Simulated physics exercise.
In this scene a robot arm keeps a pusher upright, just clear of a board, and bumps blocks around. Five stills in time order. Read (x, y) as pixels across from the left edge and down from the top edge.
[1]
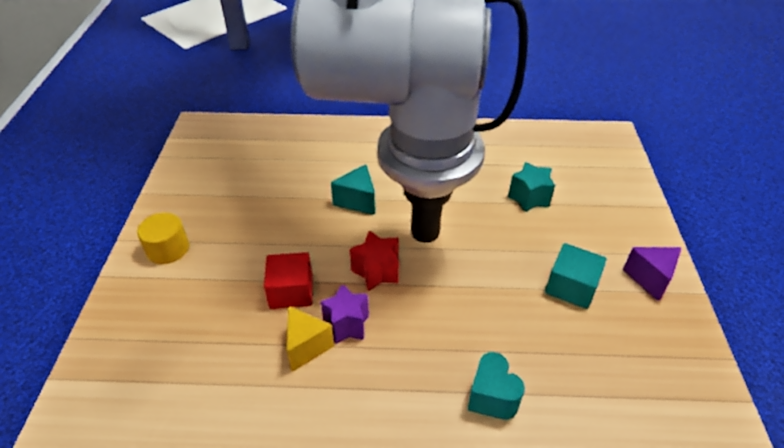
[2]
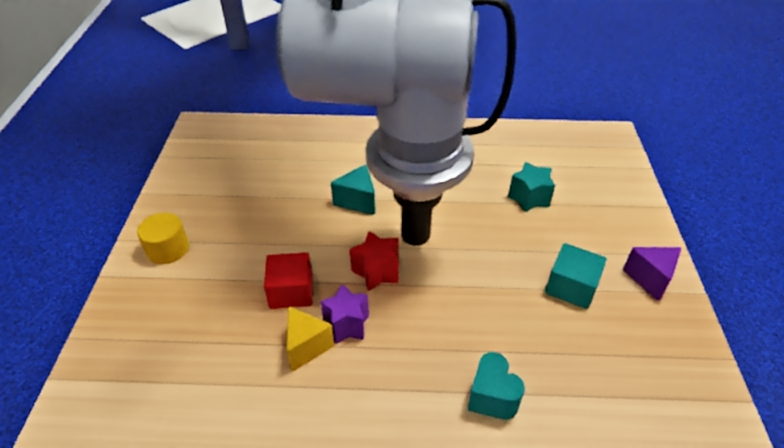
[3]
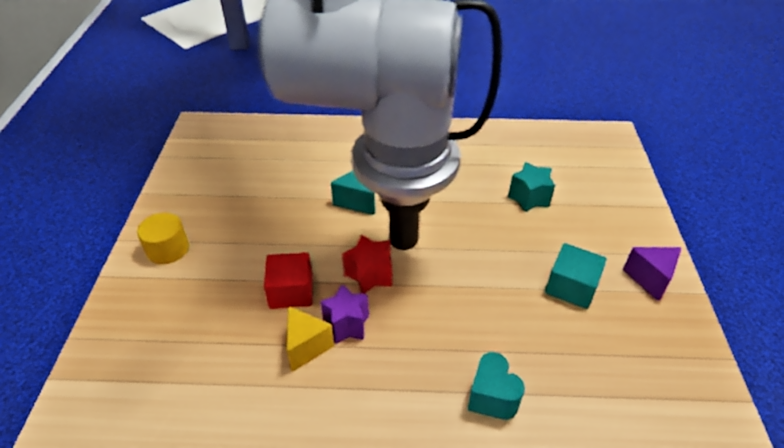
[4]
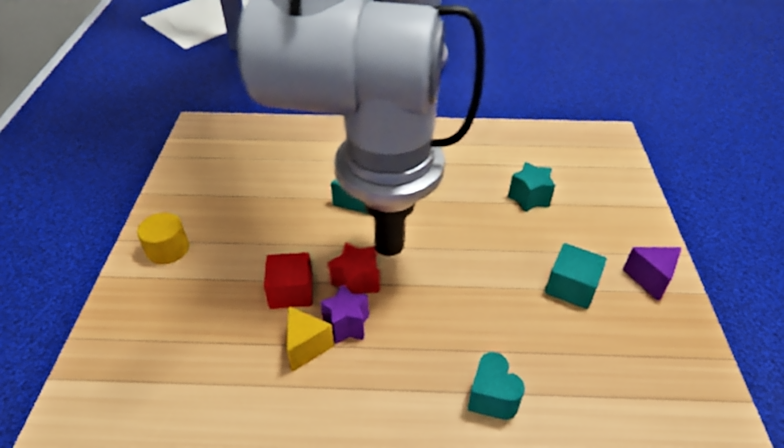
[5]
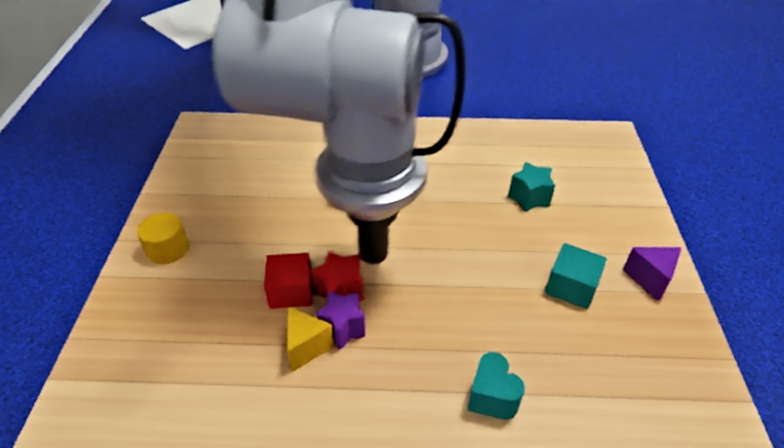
To begin with, a grey robot arm holds its dark tip just right of a red star among colourful blocks on a wooden board. The arm moves left and slightly nearer, pushing the star until it sits against the red cube, while the purple star below shifts very slightly.
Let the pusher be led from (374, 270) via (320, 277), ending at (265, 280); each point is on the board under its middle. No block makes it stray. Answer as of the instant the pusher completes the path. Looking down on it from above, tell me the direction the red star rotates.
Seen from above, counterclockwise.
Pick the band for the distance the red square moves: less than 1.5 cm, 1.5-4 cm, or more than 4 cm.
Its displacement is above 4 cm.
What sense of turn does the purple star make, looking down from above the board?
Top view: Counterclockwise.
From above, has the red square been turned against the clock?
No.
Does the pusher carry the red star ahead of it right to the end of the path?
No, it doesn't check out.
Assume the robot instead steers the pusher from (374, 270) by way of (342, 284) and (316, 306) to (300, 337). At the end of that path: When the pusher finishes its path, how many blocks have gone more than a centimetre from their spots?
That's three or more.
On the path given first. One third of the way, pusher at (335, 260); red square at (259, 279), turned 20° clockwise; yellow three-sided block at (301, 331), turned 15° clockwise; red star at (307, 279), turned 25° anticlockwise; purple star at (339, 312), turned 20° anticlockwise.
Two thirds of the way, pusher at (298, 262); red square at (229, 294), turned 35° clockwise; yellow three-sided block at (301, 331), turned 15° clockwise; red star at (288, 284), turned 70° anticlockwise; purple star at (339, 312), turned 20° anticlockwise.
At the end, pusher at (261, 265); red square at (225, 298), turned 50° clockwise; yellow three-sided block at (301, 331), turned 15° clockwise; red star at (282, 283), turned 105° anticlockwise; purple star at (339, 312), turned 20° anticlockwise.
